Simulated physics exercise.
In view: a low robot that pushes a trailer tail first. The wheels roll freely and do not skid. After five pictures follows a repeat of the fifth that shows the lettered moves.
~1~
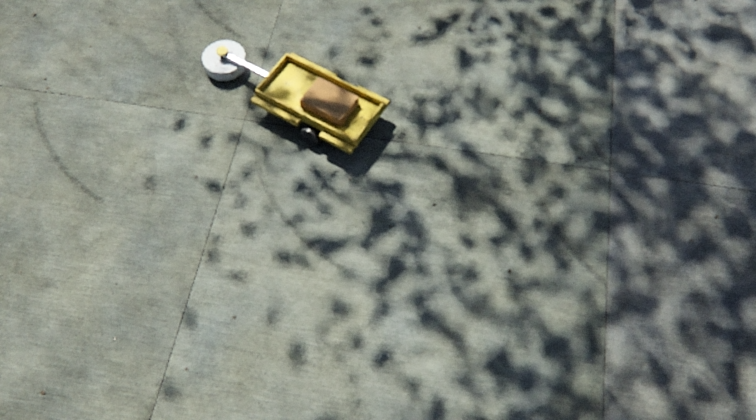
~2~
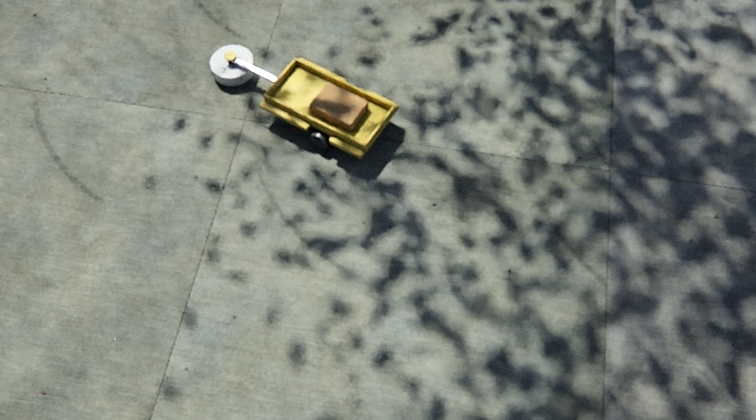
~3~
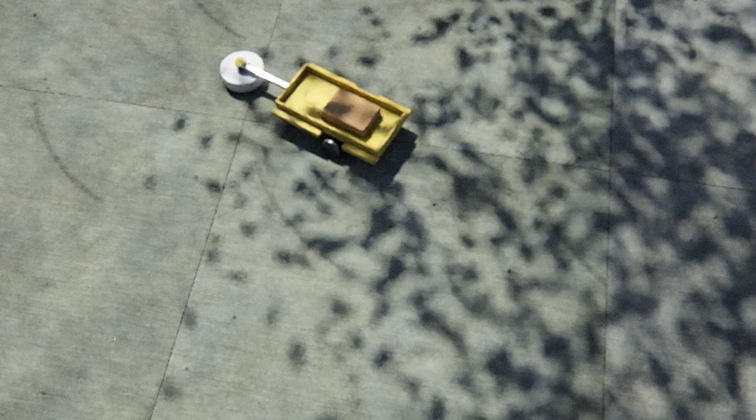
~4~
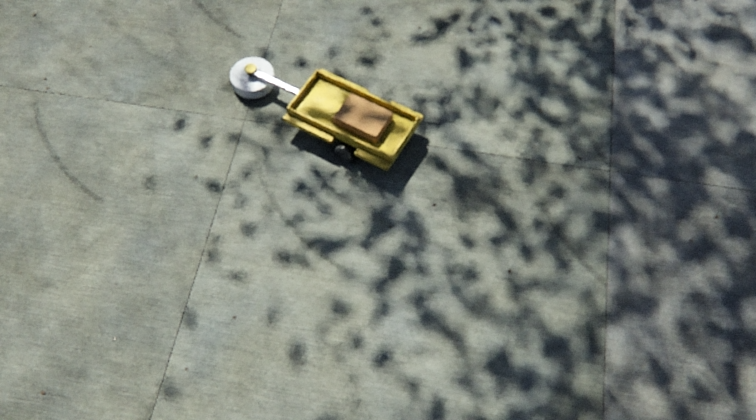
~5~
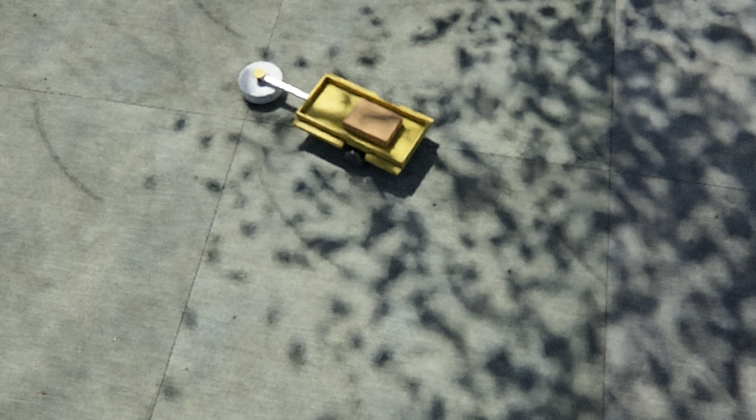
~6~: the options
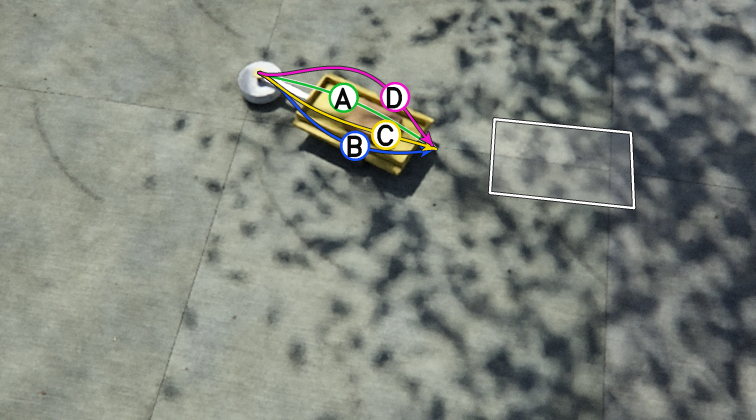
A round white robot pushes a yellow cart with a brown block a little rightward.
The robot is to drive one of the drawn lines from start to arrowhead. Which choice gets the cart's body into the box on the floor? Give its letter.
Only B brings the cart into the box.
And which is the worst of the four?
Route D.
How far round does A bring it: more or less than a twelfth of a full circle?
Less than that.
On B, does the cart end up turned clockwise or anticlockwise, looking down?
It turns anticlockwise.
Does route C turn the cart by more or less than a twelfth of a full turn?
Less.
On the marked copy, A from (259, 73) via (351, 101) to (436, 149); B from (259, 73) via (325, 131) to (433, 150); C from (259, 73) via (338, 120) to (436, 149); D from (259, 73) via (365, 74) to (432, 145); the bay at (562, 162).
Taking B. A third of the way, robot (308, 124), cart (427, 147).
Two thirds of the way, robot (369, 157), cart (497, 159).
When it is over, robot (435, 156), cart (564, 163); the cart stands in the bay.
As for the rest, A leaves the cart at (533, 231), out of the bay; C leaves the cart at (559, 191), out of the bay; D leaves the cart at (472, 261), out of the bay.
